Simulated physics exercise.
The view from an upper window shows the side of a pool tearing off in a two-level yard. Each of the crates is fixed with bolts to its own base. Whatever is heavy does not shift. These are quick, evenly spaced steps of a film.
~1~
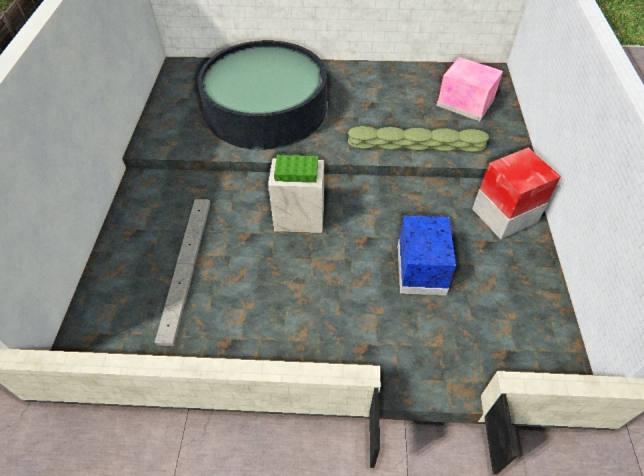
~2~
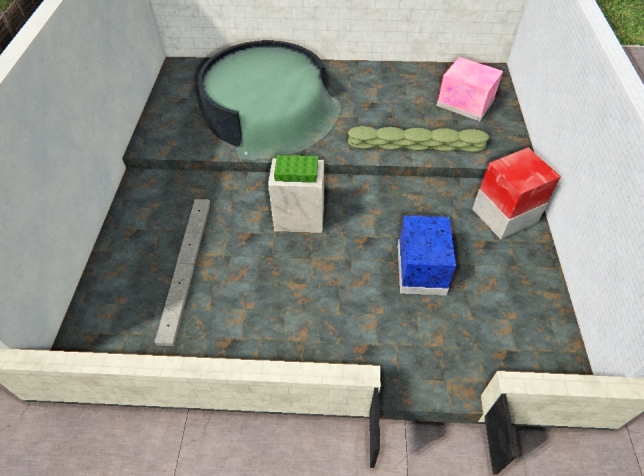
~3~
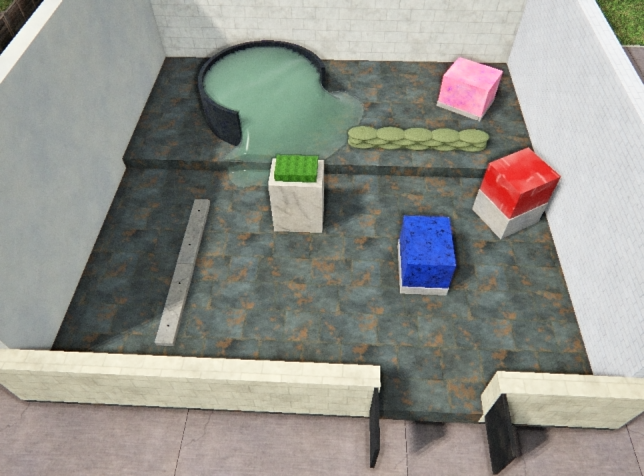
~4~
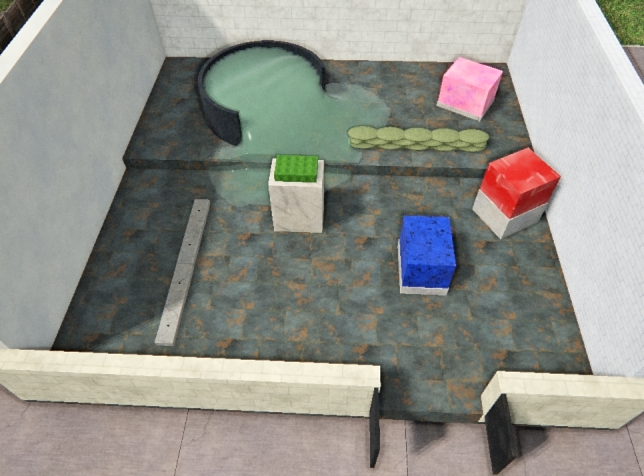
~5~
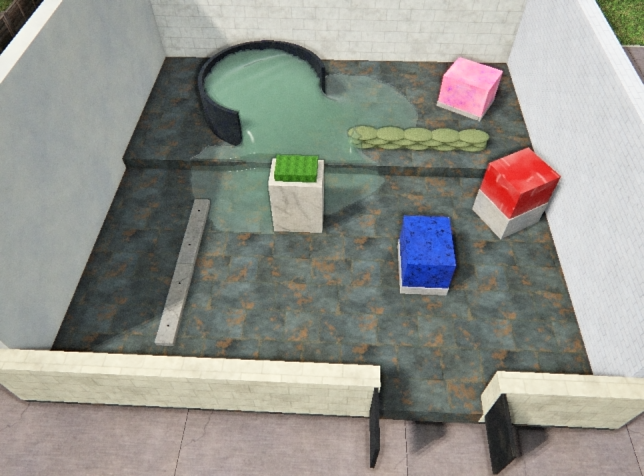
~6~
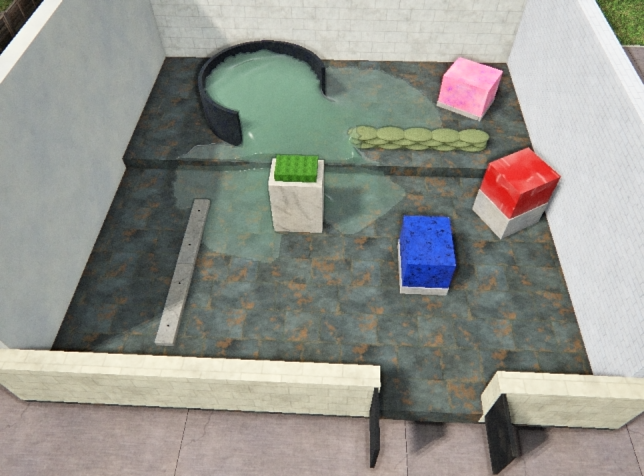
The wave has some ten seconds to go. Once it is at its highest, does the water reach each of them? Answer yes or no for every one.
Pink crate: Yes, it gets wet; red crate: No, it stays dry; blue crate: Yes, it gets wet.
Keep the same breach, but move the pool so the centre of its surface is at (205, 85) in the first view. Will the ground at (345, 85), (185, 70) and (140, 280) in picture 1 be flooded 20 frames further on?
As listed: Dry, clear, under water.
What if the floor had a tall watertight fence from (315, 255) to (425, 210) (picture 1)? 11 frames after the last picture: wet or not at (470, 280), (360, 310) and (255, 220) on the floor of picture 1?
First unwetted, then unwetted, then inundated.
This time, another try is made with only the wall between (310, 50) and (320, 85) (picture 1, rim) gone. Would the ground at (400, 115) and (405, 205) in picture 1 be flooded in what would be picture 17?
Submerged, waterless.
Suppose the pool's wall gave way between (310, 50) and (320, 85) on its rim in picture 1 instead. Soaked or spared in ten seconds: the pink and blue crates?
In that case the pink crate is flooded and the blue crate is never flooded.
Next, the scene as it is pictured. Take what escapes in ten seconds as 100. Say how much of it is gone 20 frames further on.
About 25 per cent.
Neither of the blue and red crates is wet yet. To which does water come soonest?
The answer is the blue one.
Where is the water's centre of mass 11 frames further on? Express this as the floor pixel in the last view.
I'd place it roughly at (332, 164).
A moment on, water covers 35 % of the floor; the pink crate water round its plinth, the red crate not reached, the blue crate water round its plinth.
Next, water covers 50 % of the floor; the pink crate water round its plinth, the red crate water round its plinth, the blue crate water round its plinth.
Then, water covers 60 % of the floor; the pink crate water round its plinth, the red crate water round its plinth, the blue crate water round its plinth.
Later, water covers 80 % of the floor; the pink crate water round its plinth, the red crate water round its plinth, the blue crate water round its plinth.
In the end, water covers 90 % of the floor; the pink crate was topped, the red crate stayed above the water, the blue crate was topped.
